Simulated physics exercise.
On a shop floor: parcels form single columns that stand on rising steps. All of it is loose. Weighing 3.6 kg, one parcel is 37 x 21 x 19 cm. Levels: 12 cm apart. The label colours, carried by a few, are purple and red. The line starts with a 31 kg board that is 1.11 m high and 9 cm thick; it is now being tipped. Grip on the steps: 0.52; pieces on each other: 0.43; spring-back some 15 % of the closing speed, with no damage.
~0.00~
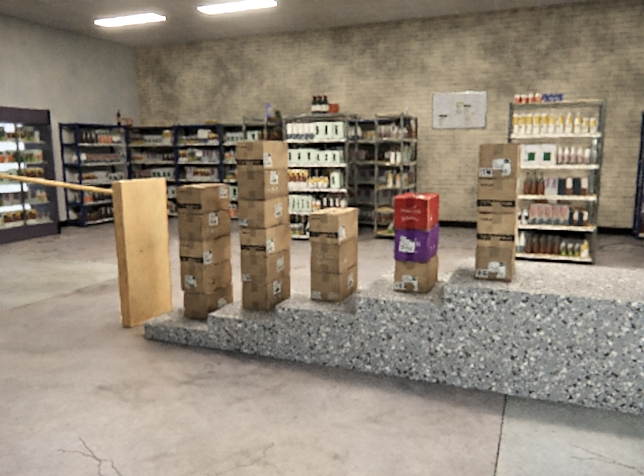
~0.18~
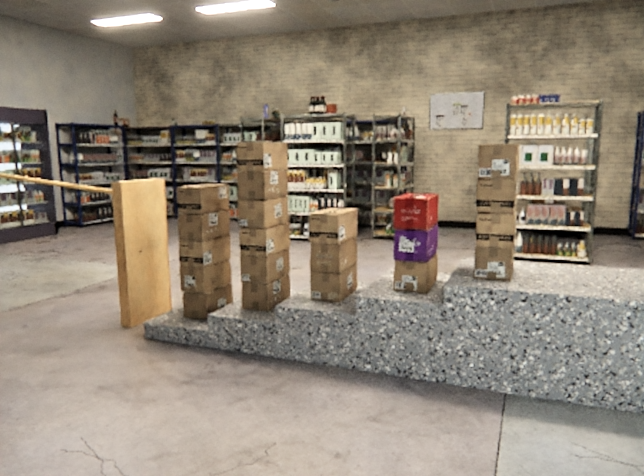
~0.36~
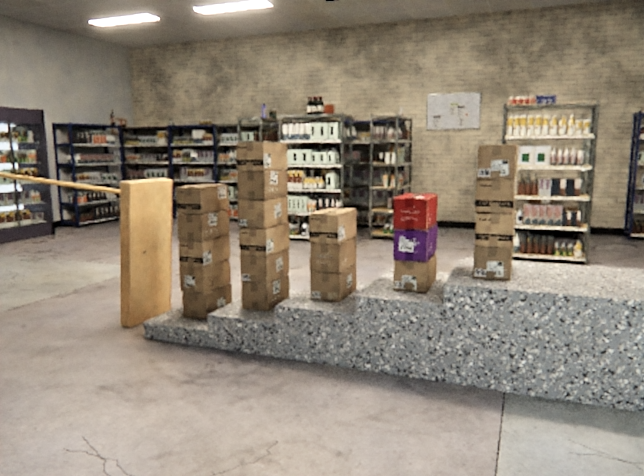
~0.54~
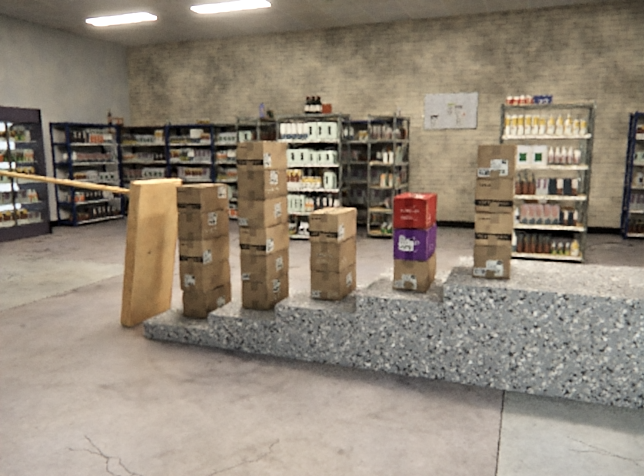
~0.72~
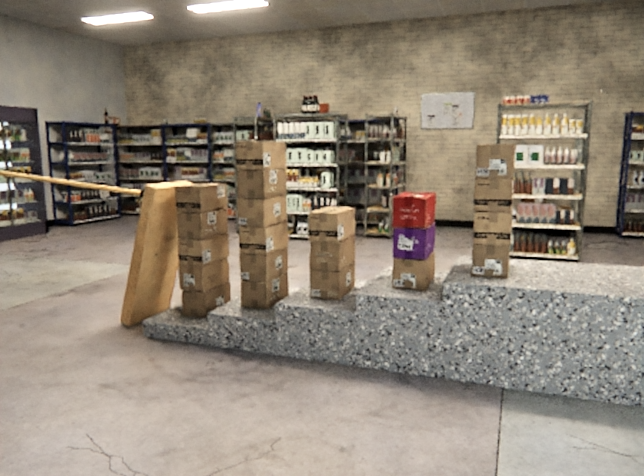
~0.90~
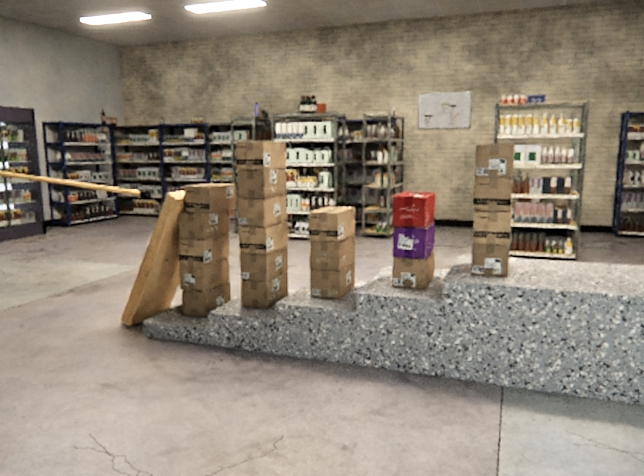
Shop floor with parcel columns on rising stone steps, a pole pushing a wooden board rightward until it leans against the first column.
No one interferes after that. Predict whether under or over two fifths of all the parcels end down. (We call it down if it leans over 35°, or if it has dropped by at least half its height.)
Over two fifths.
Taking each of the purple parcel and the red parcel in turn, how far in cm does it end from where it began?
Net shift, middle to middle: Purple 20 cm, red 60 cm.
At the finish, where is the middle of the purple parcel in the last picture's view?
At about (447, 250).
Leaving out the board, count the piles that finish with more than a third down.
By my count, 5.
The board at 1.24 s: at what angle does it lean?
Lean: Approx. 45 degrees.
After 1.24 s, board 43° from upright; none of the 21 parcels down, 9 disturbed.
After 1.64 s, board 54° from upright; 4 of the 21 parcels down.
After 2.32 s, board 57° from upright; 13 of the 21 parcels down; purple parcel leaning 17°; red parcel leaning 17°.
After 3.46 s, board 57° from upright; 19 of the 21 parcels down; purple parcel leaning 49°; red parcel leaning 49°, 14 cm lower.
At rest (4.2 s), board 57° from upright; 19 of the 21 parcels down; red parcel on its side; purple parcel leaning 54°, 6 cm lower. That is 90 per cent. As the last picture would show them, middles, red parcel near (492, 253), purple parcel near (447, 250).
